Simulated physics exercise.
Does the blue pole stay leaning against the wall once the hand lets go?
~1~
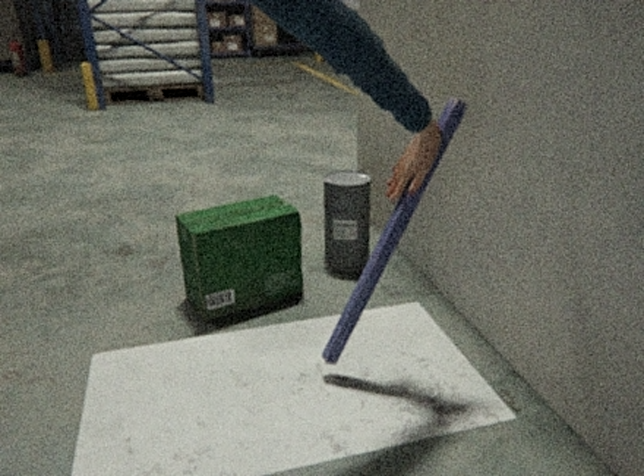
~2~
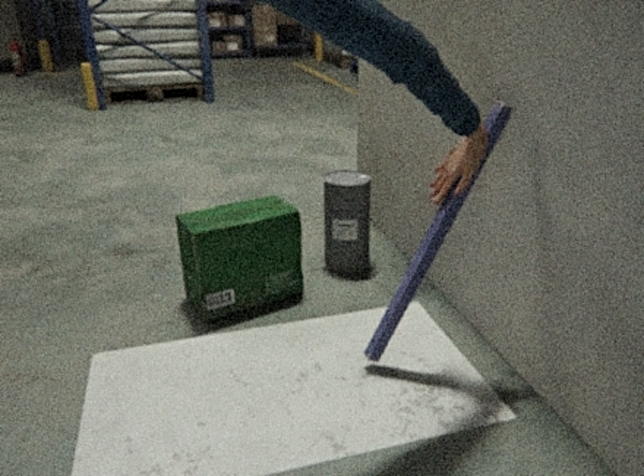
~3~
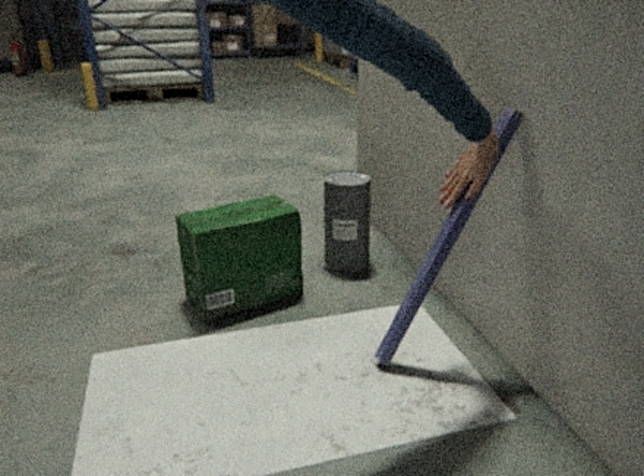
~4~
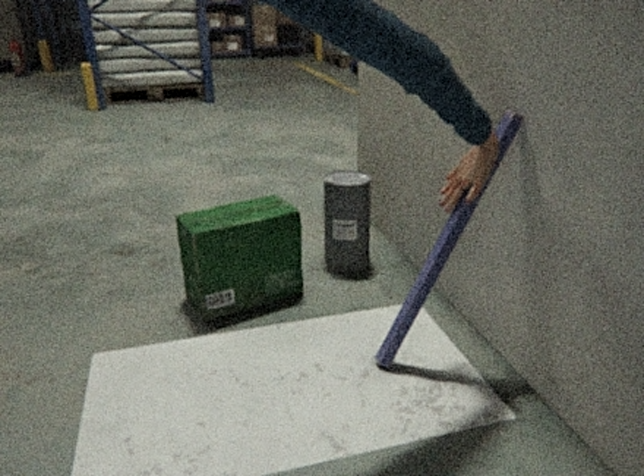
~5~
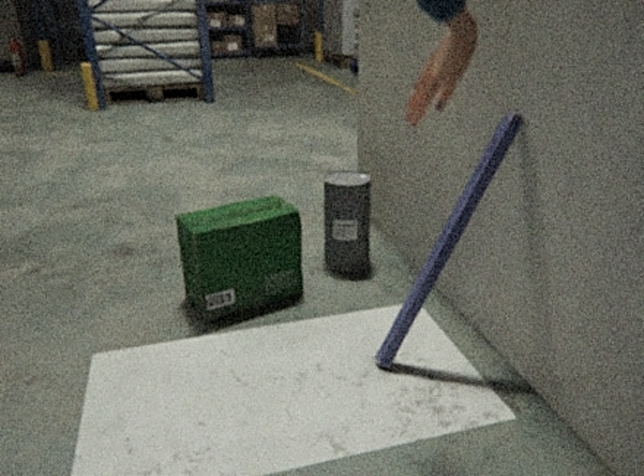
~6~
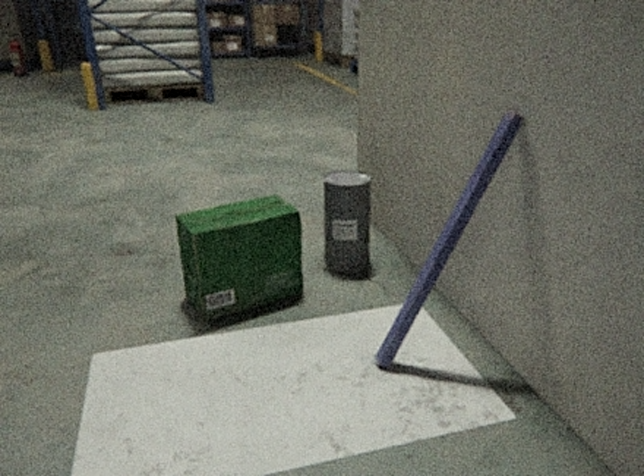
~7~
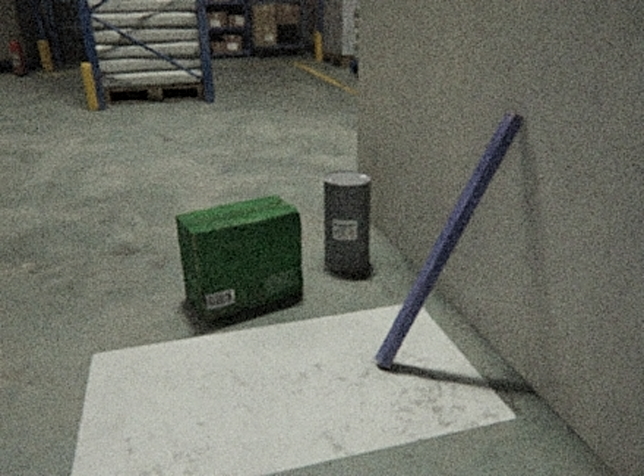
Yes, the blue pole stays up, resting against the wall after the hand draws away.
A blue pole is leaned against the wall by a hand, which withdraws as it stays.
